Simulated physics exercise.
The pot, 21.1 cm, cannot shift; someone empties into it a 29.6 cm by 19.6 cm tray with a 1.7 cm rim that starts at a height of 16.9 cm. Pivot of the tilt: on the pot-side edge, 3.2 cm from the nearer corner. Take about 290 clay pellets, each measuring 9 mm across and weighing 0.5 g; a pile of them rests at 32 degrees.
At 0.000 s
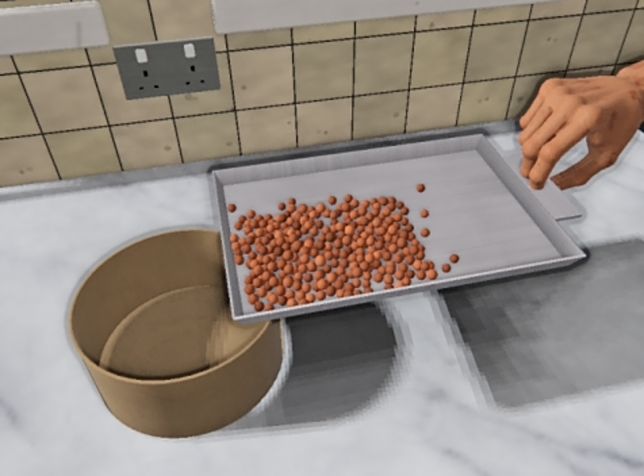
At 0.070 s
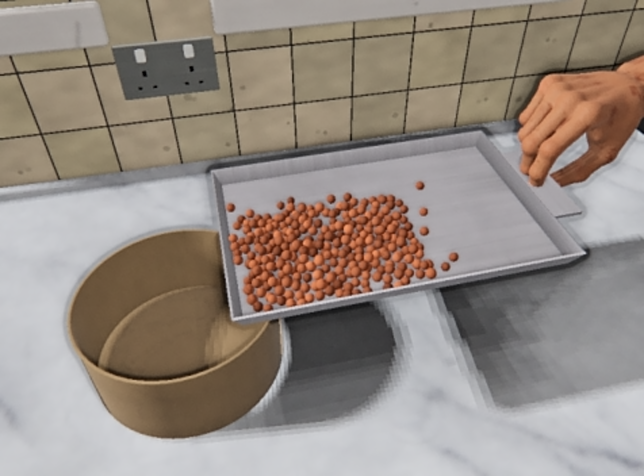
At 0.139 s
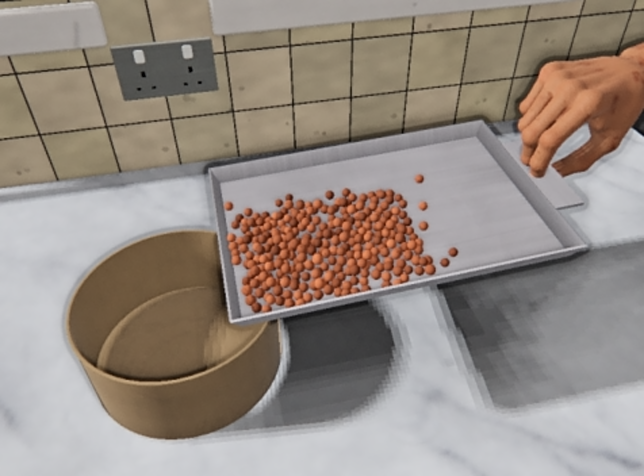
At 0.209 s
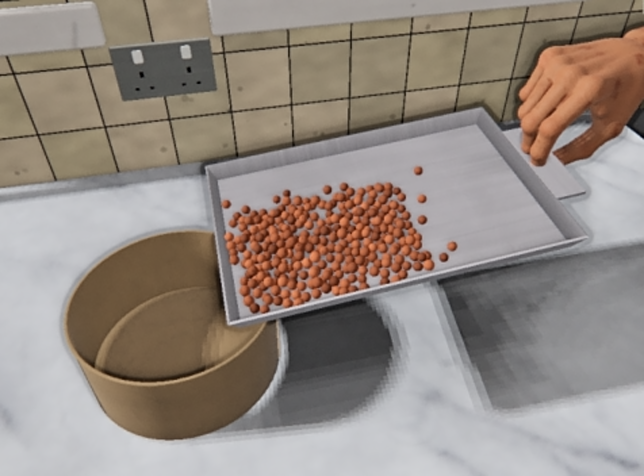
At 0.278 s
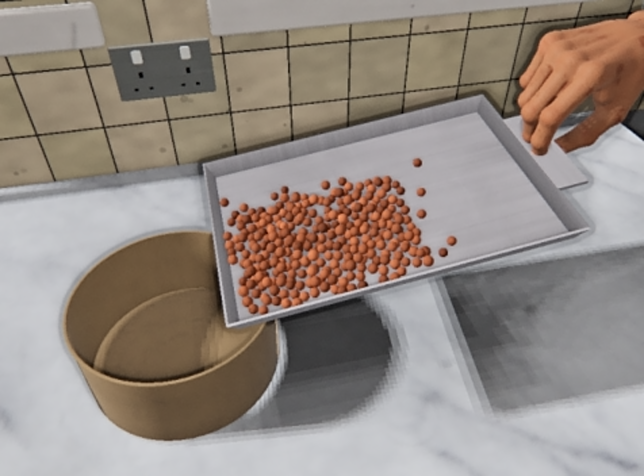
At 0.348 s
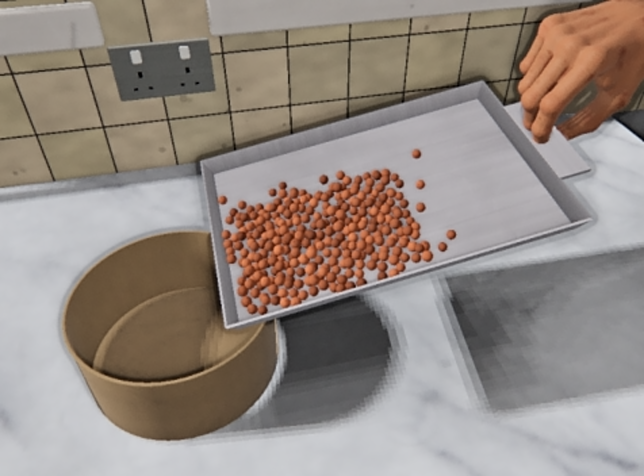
On a marble kitchen counter, a hand at the right raised that end of a shallow metal tray slightly, tilting it toward a round brown pot while the reddish-brown balls stayed bunched near its left side.
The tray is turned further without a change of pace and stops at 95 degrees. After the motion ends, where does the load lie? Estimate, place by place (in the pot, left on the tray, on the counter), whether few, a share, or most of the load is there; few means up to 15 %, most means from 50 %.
My estimate: Pot: A share, left on the tray: Few, counter: Most.
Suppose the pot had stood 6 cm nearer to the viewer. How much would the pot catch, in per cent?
Then close to 90 per cent.
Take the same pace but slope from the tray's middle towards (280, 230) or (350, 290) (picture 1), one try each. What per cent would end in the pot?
Some 95 and 0 per cent.
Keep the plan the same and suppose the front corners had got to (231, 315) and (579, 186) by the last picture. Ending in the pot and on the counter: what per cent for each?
In the pot: 80 per cent; on the counter: 20 per cent.
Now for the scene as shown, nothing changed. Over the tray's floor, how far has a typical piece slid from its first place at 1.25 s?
Displacement on the tray: About 2 cm.
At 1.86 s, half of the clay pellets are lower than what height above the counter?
Roughly 16 centimetres, more or less.
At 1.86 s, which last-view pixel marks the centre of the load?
Close to pixel (207, 340).
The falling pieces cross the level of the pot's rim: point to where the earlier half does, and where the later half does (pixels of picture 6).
Early: About (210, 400); late: About (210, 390).
After 1.25 s, tilt 50 degrees; the tray holds 100 %, the pot 0 %.
After 1.86 s, tilt 76 degrees; the tray holds 40 %, the pot 10 %.
After 2.51 s, tilt 95 degrees; the tray holds 0 %, the pot 30 %.
By 2.8 s all is still; pot 30 %, tray 0 %, counter 70 %.
